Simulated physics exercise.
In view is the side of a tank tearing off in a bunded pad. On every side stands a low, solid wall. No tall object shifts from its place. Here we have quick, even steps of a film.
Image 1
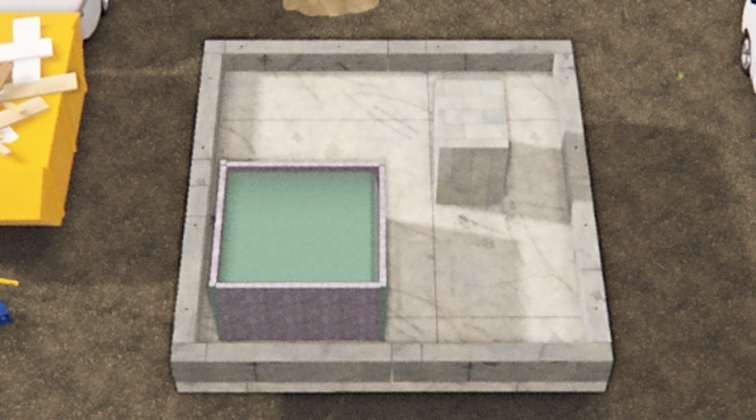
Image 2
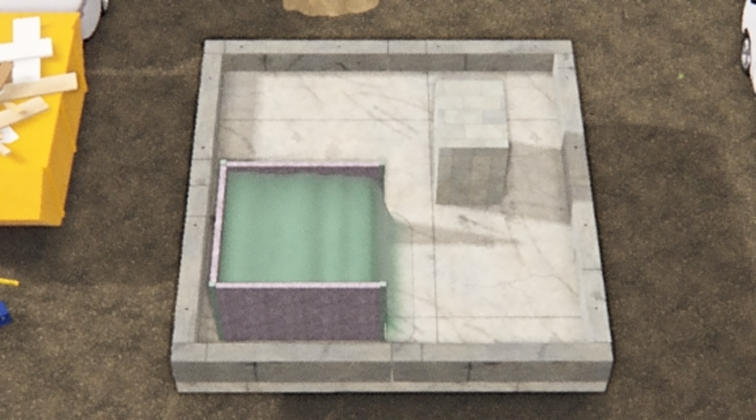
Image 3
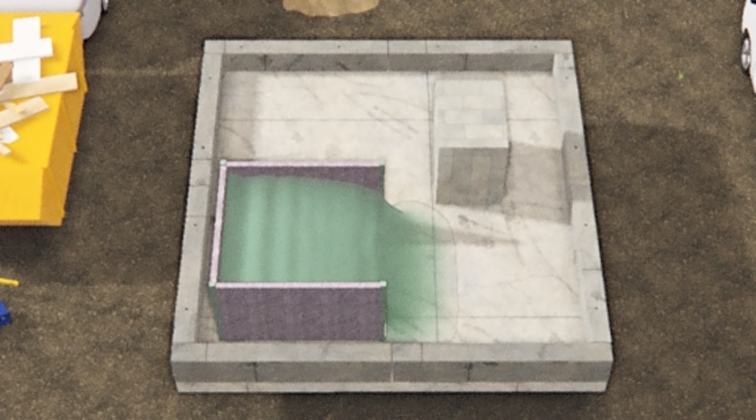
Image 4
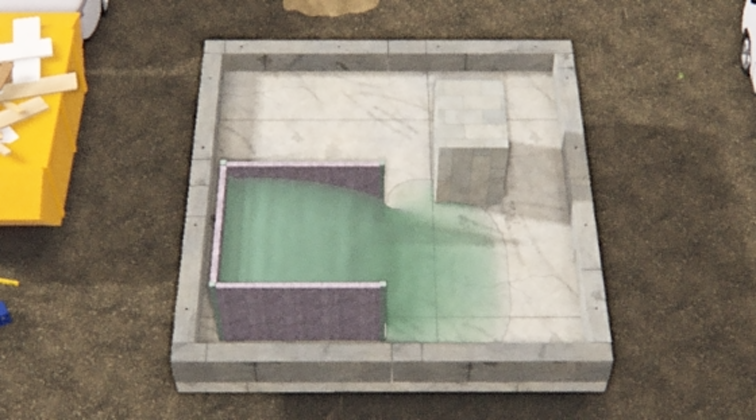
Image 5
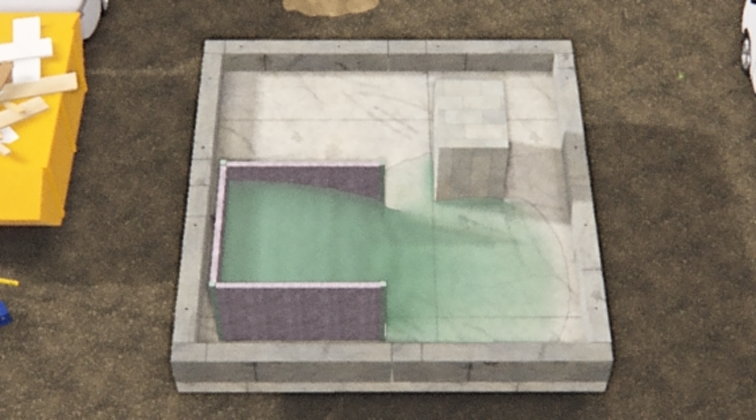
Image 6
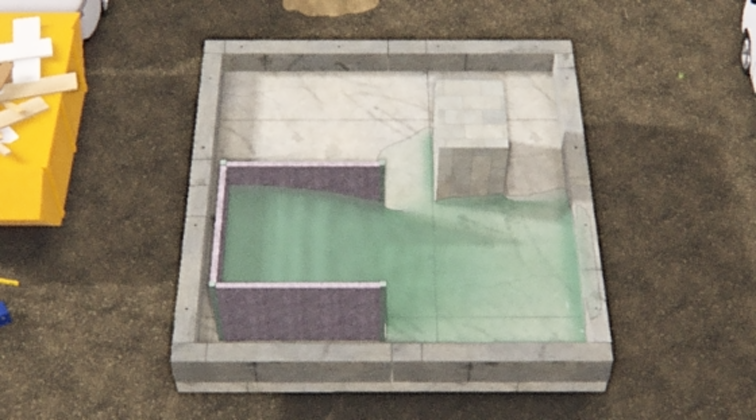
Green water pouring from the open right side of a square tank, spreading across a low-walled pale pad past a block.
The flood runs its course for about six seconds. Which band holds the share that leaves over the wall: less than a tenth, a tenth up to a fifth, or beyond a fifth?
It ends up having lost one tenth to one fifth.
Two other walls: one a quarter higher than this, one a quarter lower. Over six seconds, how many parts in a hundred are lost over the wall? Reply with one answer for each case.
8 and 26 per cent, in that order.
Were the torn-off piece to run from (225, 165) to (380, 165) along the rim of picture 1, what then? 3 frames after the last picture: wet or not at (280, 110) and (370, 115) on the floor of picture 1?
Going through them in order gives waterlogged, waterlogged.
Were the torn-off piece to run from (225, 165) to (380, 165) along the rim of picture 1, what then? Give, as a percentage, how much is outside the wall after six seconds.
About 12 %.
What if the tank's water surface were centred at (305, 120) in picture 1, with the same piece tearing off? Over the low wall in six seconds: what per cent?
Close to 4 in a hundred.
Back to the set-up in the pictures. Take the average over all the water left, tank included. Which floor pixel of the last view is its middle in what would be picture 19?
Estimate: (451, 246).
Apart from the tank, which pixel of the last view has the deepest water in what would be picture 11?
Pointing at (568, 317).
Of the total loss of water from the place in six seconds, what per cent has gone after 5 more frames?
Approximately 20 in a hundred, I think.
A moment on, water covers 35 % of the floor; the low wall has let 1 % over.
Next, water covers 45 % of the floor; the low wall has let 3 % over.
Then, water covers 60 % of the floor; the low wall has let 14 % over.
Later, water covers 75 % of the floor; the low wall has let 15 % over.
In the end, water covers 80 % of the floor; the low wall has let 16 % over.
